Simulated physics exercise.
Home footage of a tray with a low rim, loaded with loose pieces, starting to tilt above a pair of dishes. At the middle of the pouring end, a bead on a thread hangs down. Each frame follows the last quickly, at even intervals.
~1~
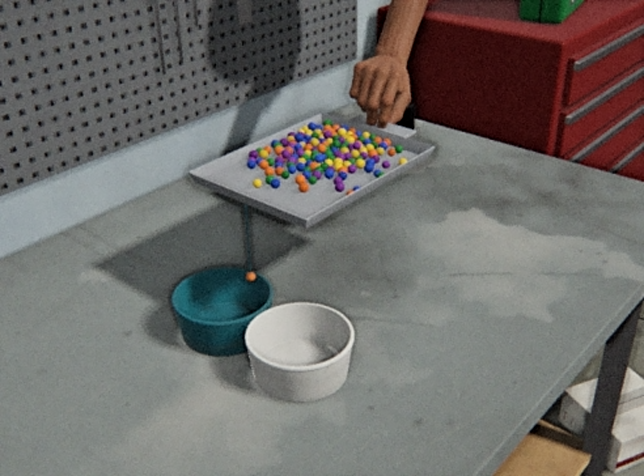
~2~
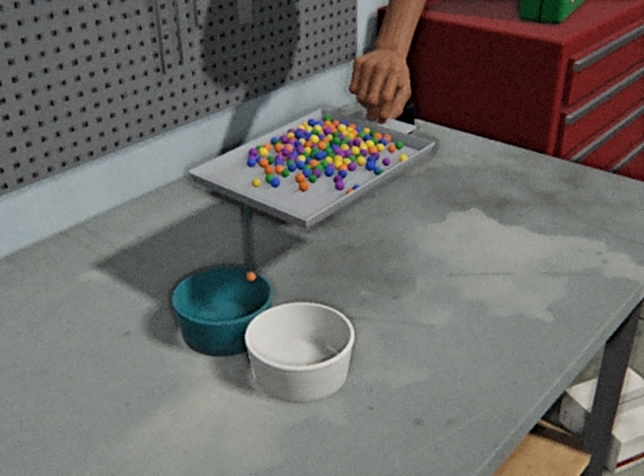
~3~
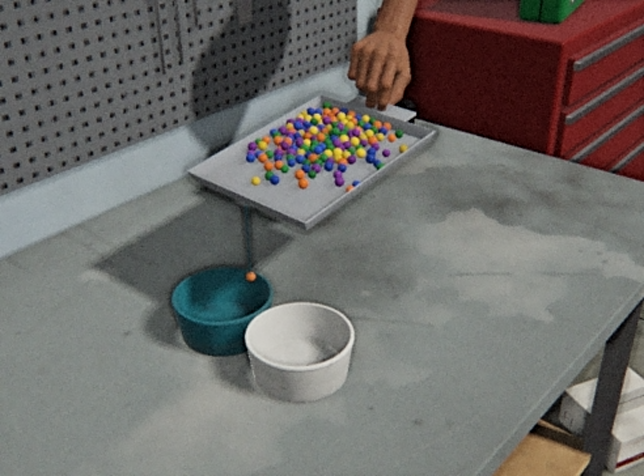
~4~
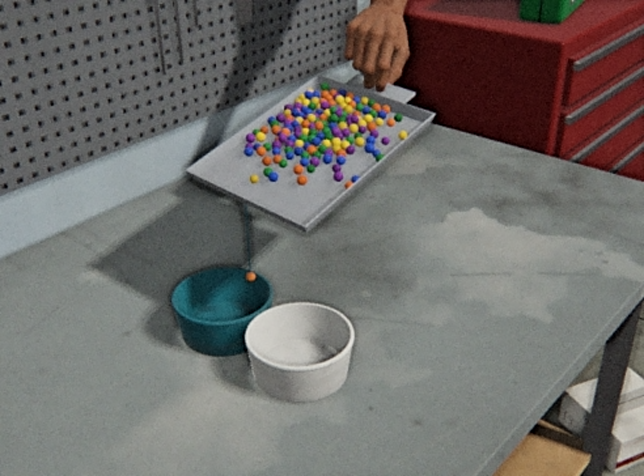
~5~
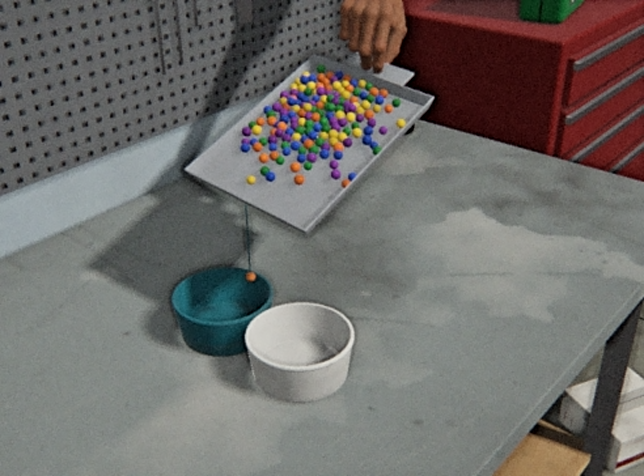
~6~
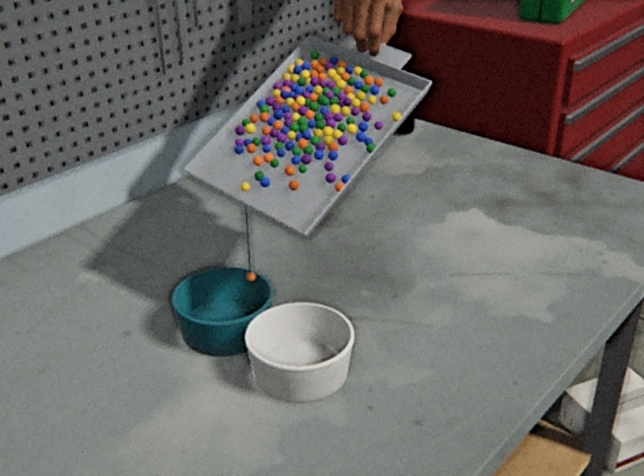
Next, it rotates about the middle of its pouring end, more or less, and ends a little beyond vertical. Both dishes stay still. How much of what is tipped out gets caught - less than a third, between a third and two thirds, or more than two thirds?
Between a third and two thirds gets caught.
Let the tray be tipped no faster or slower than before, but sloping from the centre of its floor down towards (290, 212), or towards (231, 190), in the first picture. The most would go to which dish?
Order of results: The right-placed dish, followed by the left-placed dish.
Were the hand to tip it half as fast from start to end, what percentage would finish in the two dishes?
That works out at some 90 per cent.
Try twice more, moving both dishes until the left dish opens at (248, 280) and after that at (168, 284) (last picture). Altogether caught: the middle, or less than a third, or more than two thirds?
Taking the tries in order: Less than a third and one to two thirds.
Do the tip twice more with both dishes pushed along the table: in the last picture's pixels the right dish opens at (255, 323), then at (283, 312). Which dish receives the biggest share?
The one on the right side, and then the one on the right side.
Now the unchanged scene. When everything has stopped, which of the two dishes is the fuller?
Fuller at the end: The rightward dish.
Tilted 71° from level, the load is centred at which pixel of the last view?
The middle of the pieces shows up near (256, 249).
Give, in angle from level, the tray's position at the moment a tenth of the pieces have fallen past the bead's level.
The angle is roughly 70° at that point.
Soon, tray tipped steeply; about a third on the tray; a small part in the right dish; a stray few in the left dish; a stray few outside both; about half in the air.
A while on, tray tipped past a quarter turn; about a third in the right dish; a small part in the left dish; about half outside both; a stray few in the air.
Towards the end, tray tipped past a quarter turn; about a third in the right dish; a small part in the left dish; about half outside both.
Finally, tray tipped past a quarter turn; about a third in the right dish; a small part in the left dish; about half outside both.
